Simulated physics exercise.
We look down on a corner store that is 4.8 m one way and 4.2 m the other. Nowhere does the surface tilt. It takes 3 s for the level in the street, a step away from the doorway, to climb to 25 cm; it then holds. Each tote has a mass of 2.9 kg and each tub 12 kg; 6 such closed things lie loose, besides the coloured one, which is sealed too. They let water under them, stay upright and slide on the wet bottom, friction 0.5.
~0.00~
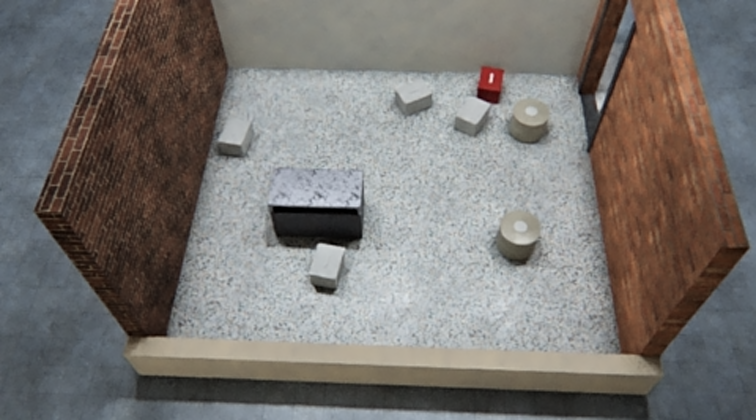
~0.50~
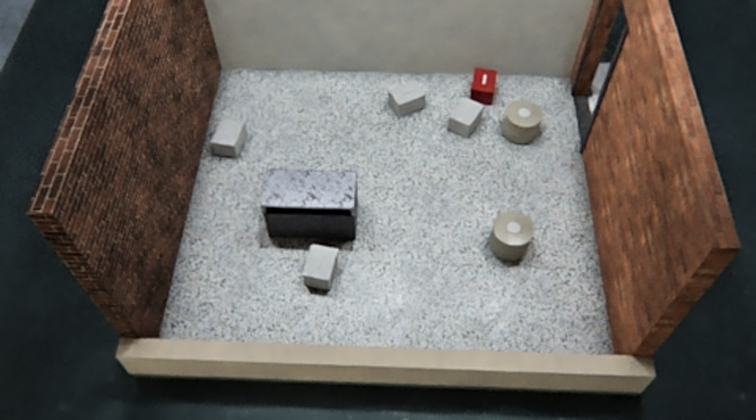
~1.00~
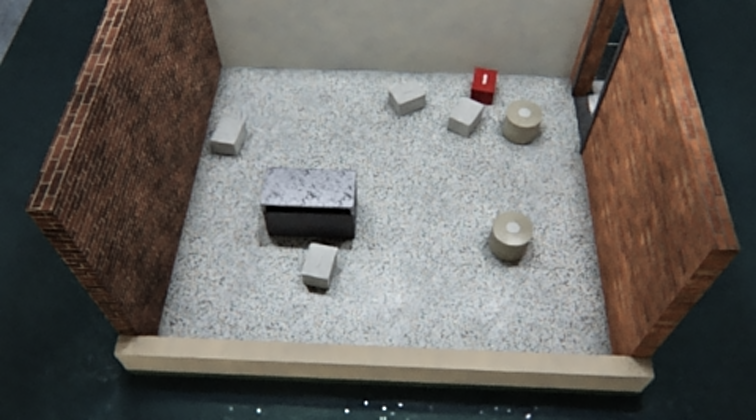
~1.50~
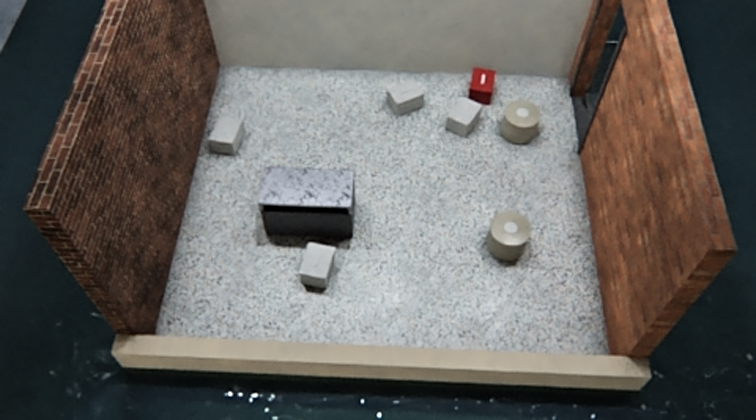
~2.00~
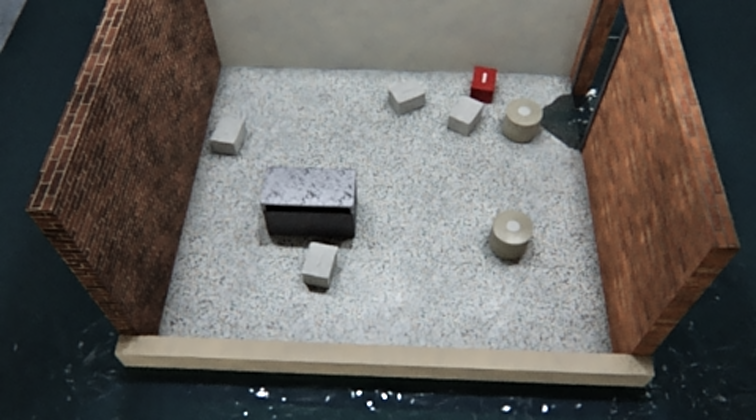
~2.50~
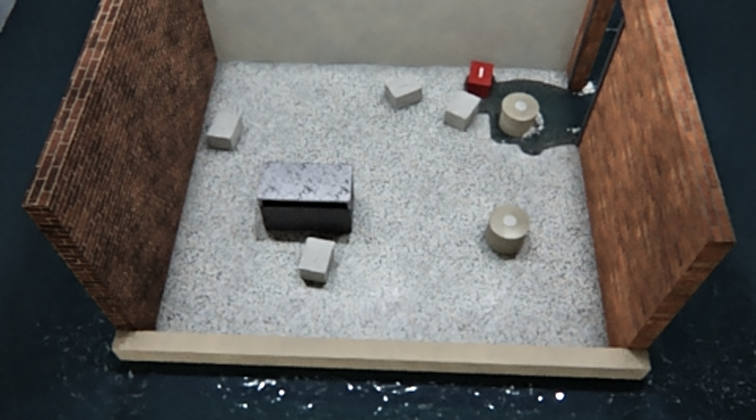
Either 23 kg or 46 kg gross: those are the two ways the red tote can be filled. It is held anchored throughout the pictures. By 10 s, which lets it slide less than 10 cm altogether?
Extra weight is needed.
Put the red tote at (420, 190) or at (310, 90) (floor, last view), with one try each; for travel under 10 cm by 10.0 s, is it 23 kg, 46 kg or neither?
Taking them in turn, the lighter mass keeps it, and the lighter mass keeps it.
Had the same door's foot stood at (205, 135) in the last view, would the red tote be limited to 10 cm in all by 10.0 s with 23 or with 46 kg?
Well, then the lesser option suffices.
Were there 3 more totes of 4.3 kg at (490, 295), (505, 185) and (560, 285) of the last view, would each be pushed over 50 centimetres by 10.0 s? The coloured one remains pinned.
Order as asked: Stays within / goes beyond / stays within.
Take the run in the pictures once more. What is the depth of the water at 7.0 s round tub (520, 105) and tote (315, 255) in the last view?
Depths: Near 6 cm, then near 2 cm.
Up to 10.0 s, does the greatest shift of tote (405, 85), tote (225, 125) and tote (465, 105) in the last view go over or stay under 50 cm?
The three come out further, further, further, in that order.
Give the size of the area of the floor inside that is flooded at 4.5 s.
About 8.5 m2.
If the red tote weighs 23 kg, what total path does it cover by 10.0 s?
Adding it all up, something like 80 cm.
After 3.5 s the red tote would be 4 cm from its start with 23 kg and 0 cm from its start with 46 kg; 10 cm of water round it then.
After 4.5 s the red tote would be 32 cm from its start with 23 kg and 0 cm from its start with 46 kg; 10 cm of water round it then.
After 7.0 s the red tote would be 75 cm from its start with 23 kg and 0 cm from its start with 46 kg; 8 cm of water round it then.
After 10.0 s the red tote would be 80 cm from its start with 23 kg and 0 cm from its start with 46 kg; 8 cm of water round it then.
